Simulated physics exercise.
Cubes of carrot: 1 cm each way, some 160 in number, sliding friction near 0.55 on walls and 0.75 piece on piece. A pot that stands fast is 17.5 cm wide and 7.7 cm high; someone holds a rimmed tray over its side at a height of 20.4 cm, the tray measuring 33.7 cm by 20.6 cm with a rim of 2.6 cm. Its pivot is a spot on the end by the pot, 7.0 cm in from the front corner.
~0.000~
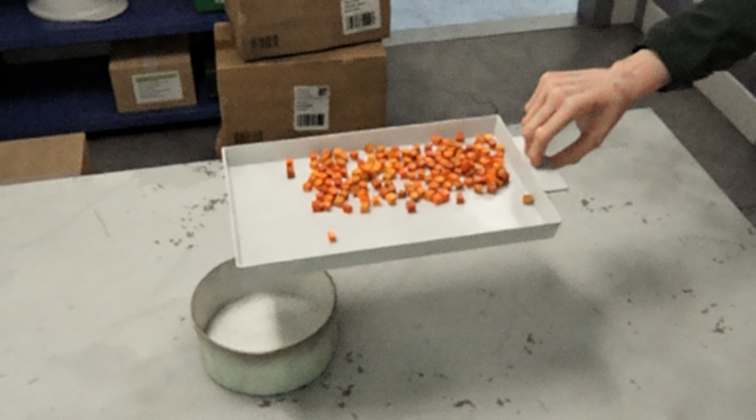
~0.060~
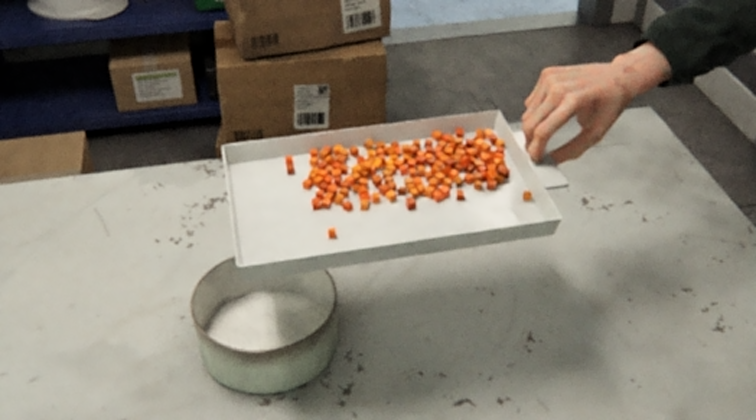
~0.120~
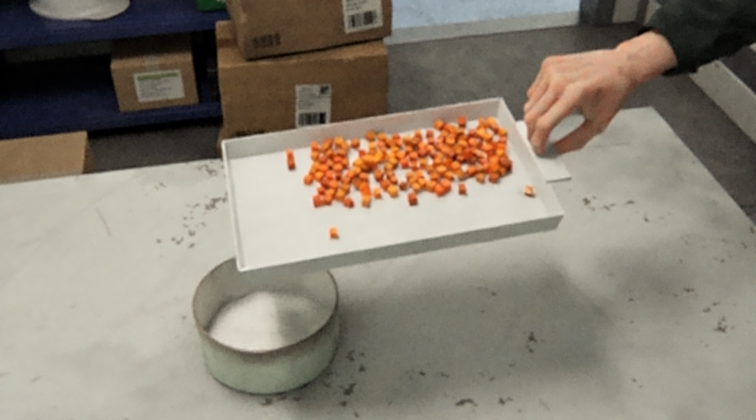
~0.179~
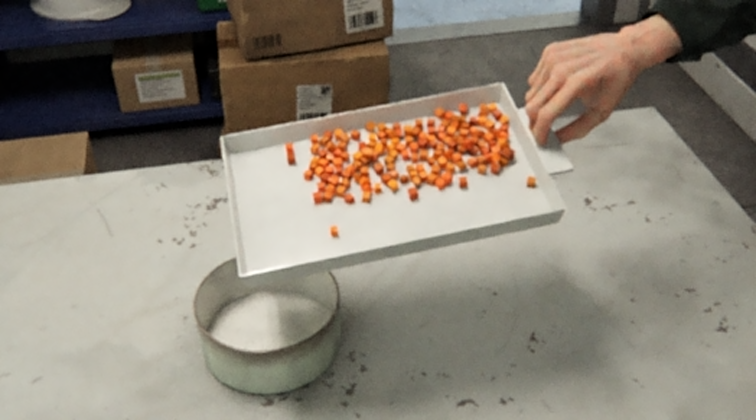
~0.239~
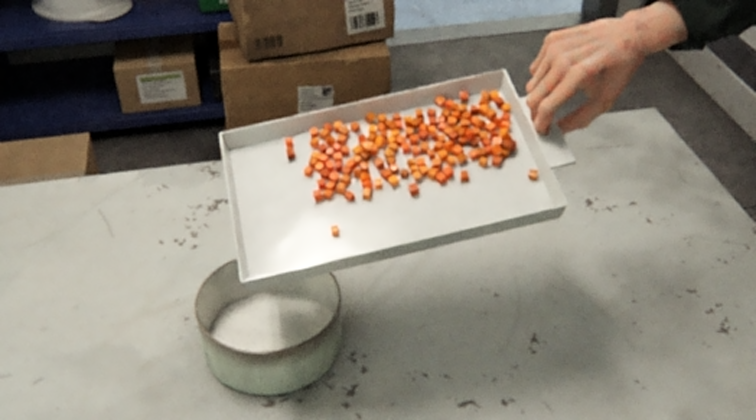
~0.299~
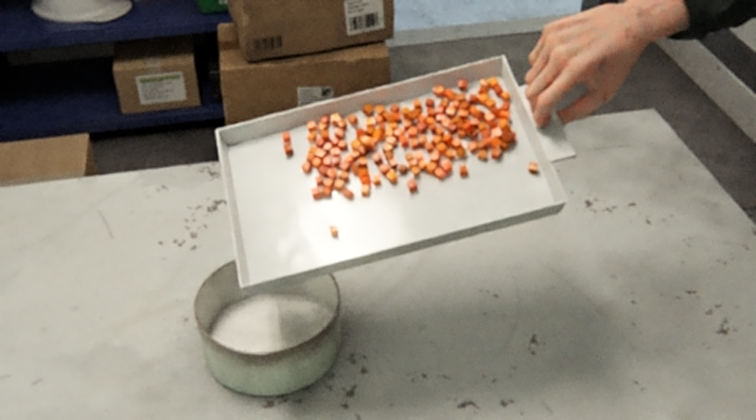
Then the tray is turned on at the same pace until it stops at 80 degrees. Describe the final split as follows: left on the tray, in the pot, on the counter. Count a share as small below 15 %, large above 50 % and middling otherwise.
Tray: Middling. Pot: Small. Counter: Large.
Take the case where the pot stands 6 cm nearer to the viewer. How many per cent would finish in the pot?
Close to 30 per cent, then.
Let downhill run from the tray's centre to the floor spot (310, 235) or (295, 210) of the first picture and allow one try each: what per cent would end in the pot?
I'd put it at roughly 0 per cent for the first tilt and roughly 5 per cent for the second.
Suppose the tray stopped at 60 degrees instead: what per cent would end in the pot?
0 per cent.
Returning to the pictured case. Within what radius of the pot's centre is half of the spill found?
Distance: Around 20 cm.
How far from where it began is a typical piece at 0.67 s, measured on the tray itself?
Displacement on the tray: Roughly 5 cm.
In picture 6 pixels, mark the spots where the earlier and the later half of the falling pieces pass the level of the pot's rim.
Around (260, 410), then (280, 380).
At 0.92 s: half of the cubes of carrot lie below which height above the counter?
I'd say near 20 cm.
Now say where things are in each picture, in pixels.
The first frame shows tray tilt 0 degrees, front corners at (242, 263) and (556, 219); middle of the pieces at (404, 174); pot at (264, 298).
The second frame shows tray tilt 1 degrees, front corners at (242, 263) and (556, 216); middle of the pieces at (404, 171).
The third frame shows tray tilt 5 degrees, front corners at (243, 266) and (558, 211), lowest corner left front; middle of the pieces at (405, 164).
The fourth frame shows tray tilt 9 degrees, front corners at (244, 271) and (560, 206), lowest corner left front; middle of the pieces at (406, 155).
The fifth frame shows tray tilt 14 degrees, front corners at (245, 277) and (562, 202), lowest corner left front; middle of the pieces at (406, 148).
The sixth frame shows tray tilt 19 degrees, front corners at (245, 282) and (561, 198), lowest corner left front; middle of the pieces at (405, 142); pot at (268, 299). Its pace works out near 80 degrees a second.
After 0.67 s, tilt 48 degrees; the tray holds 100 %, the pot 0 %.
After 0.92 s, tilt 68 degrees; the tray holds 75 %, the pot 0 %.
After 1.28 s, tilt 80 degrees; the tray holds 35 %, the pot 0 %.
In the end, at 2.5 s, tray 25 %, pot 0 %, counter 75 %.
